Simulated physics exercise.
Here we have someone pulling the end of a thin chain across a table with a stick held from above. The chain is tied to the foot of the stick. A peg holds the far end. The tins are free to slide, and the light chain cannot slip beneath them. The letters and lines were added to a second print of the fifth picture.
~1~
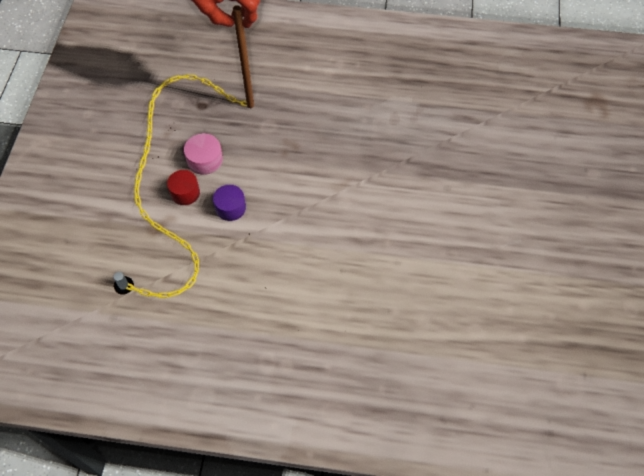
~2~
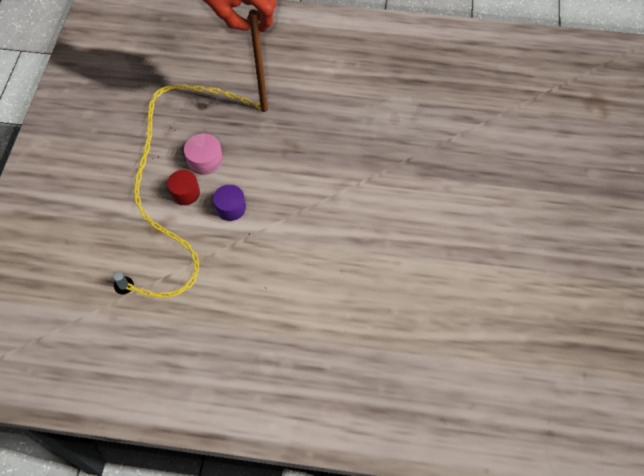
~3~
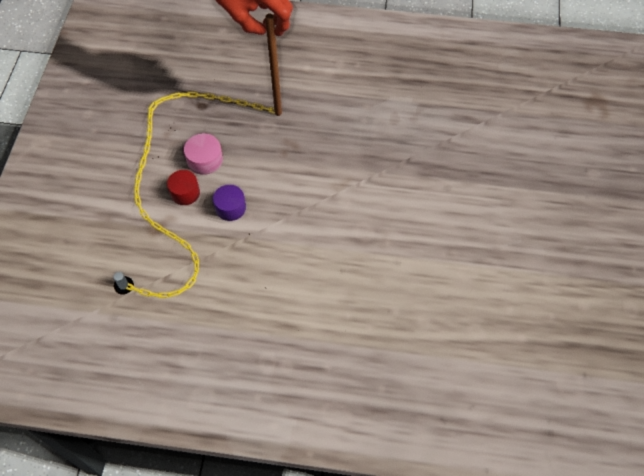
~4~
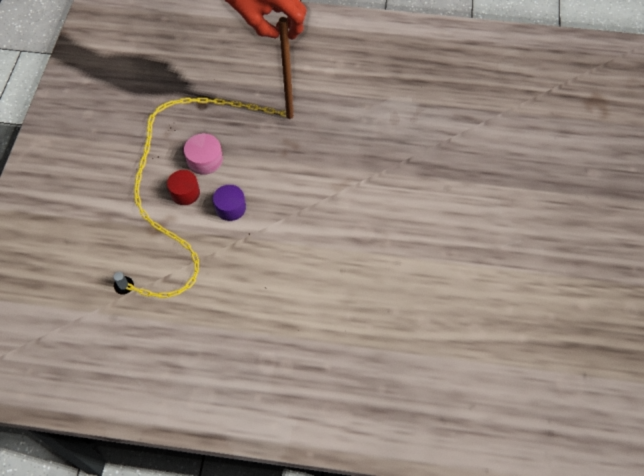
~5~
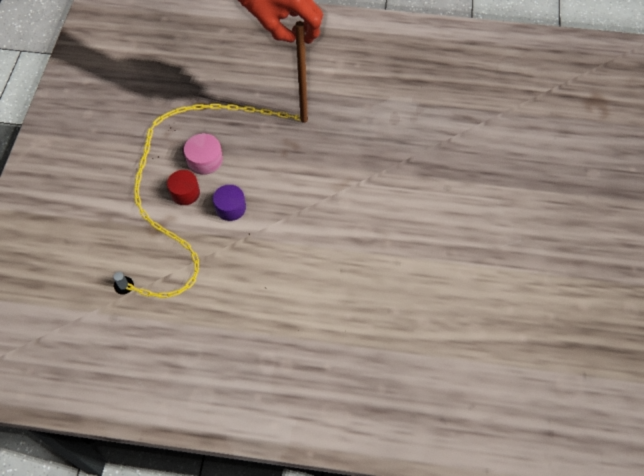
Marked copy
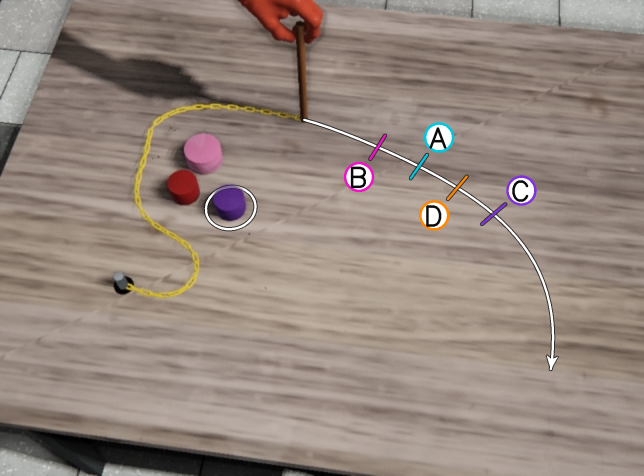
In the video, a red hand holding a brown stick above a wooden table moves it slowly to the right, drawing the end of a thin yellow chain along, while the pink, red and purple tins stay still.
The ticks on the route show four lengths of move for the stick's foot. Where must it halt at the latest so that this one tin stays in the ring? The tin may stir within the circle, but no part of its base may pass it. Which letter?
The farthest safe stop is C.
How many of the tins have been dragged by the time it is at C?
One.
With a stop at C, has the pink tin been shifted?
Yes.
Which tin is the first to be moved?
Pink.
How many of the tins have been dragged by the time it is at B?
The count is none.
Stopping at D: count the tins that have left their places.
The count is none.
On the marked copy, A at (419, 166); B at (378, 147); C at (494, 214); D at (457, 188); the ring at (231, 208); the route from (304, 120) via (477, 201) to (551, 369).
Taking C. A third of the way, foot of the stick (371, 145); purple tin (230, 203).
Two thirds of the way, foot of the stick (439, 178); purple tin (230, 203).
When it is over, foot of the stick (493, 215); purple tin (230, 203); pink tin (216, 176); the purple tin is still in its ring.
As for the rest, A is safe but short; B is safe but short; D is safe but short.
